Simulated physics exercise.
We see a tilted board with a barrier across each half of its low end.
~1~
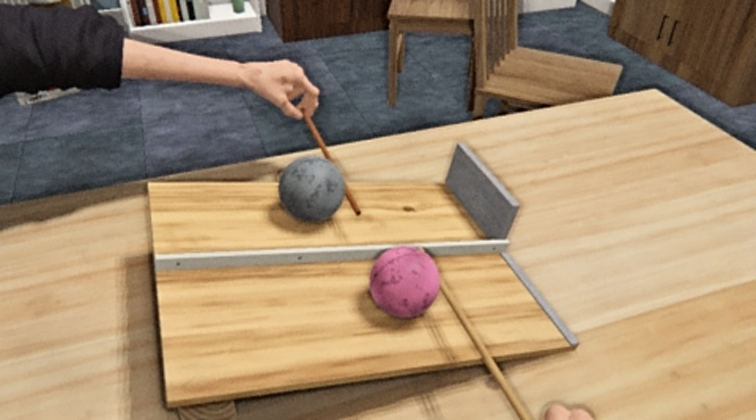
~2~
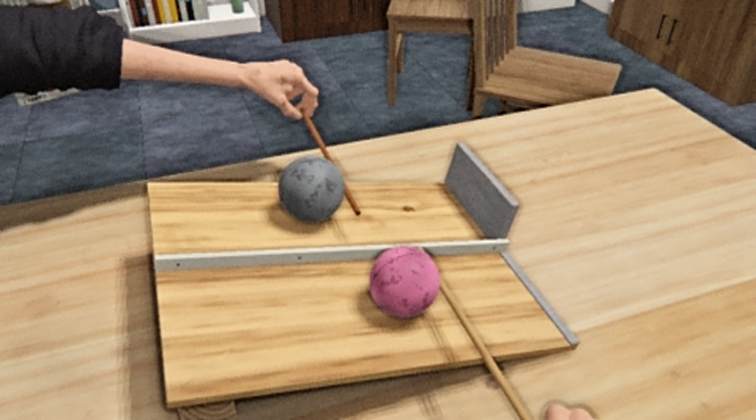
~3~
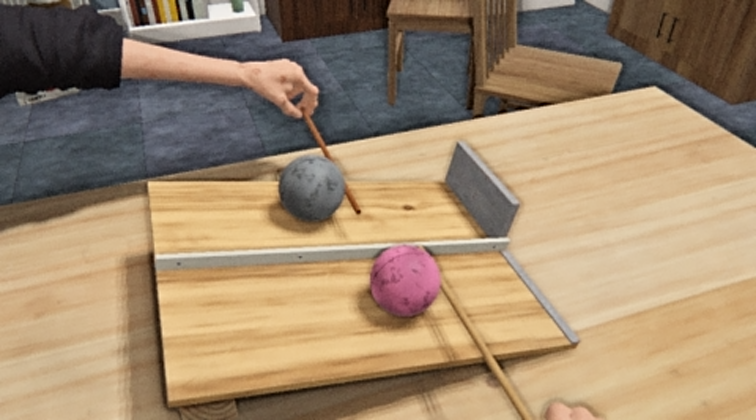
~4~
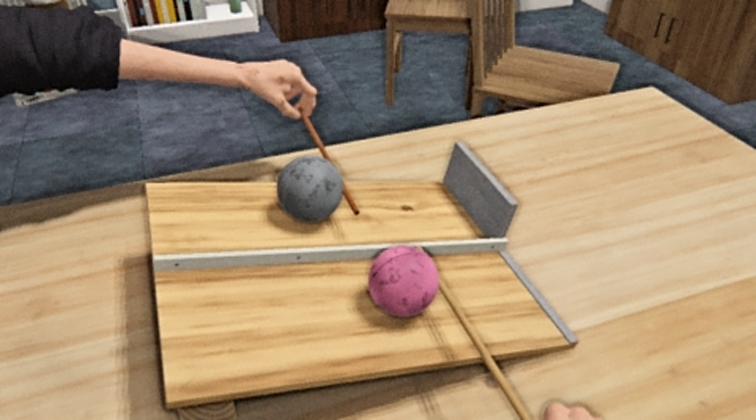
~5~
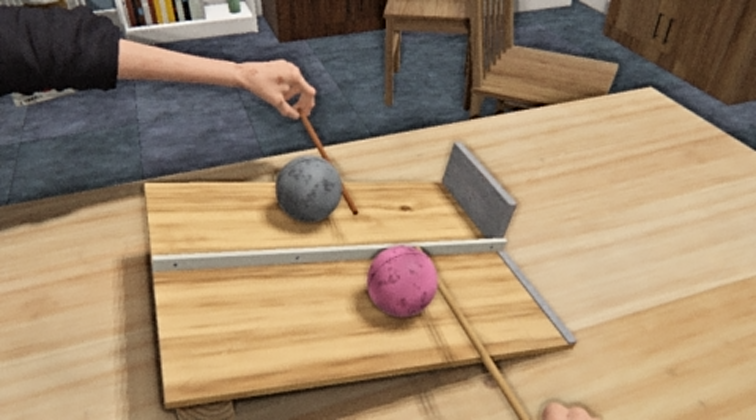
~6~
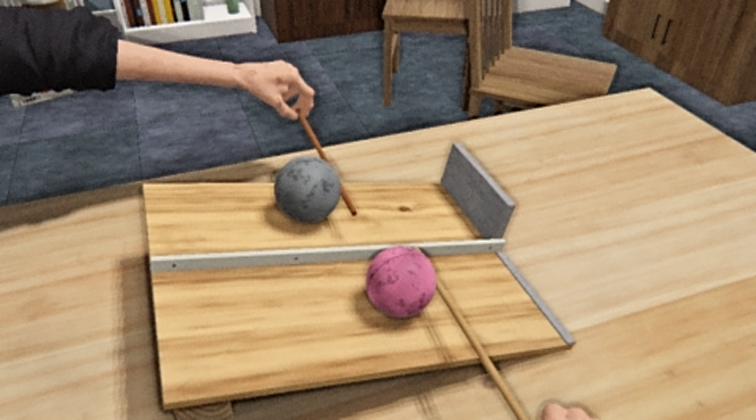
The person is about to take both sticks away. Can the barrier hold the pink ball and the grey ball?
As it turns out, the pink ball runs past the strip, the grey ball gets caught.
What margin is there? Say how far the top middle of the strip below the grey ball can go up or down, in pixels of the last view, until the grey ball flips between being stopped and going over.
About 32 pixels down.
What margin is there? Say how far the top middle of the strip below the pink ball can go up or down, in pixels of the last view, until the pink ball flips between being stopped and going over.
About 12 pixels up.
Then, 0.54 s on from there, pink ball rolling on the board near (523, 273); grey ball rolling on the board near (422, 189).
Then, 1.08 s on from there, pink ball off the board near (730, 228); grey ball resting against the strip near (447, 189).
In the end, the pink ball goes over the end; the grey ball is held by the strip, near (447, 189).
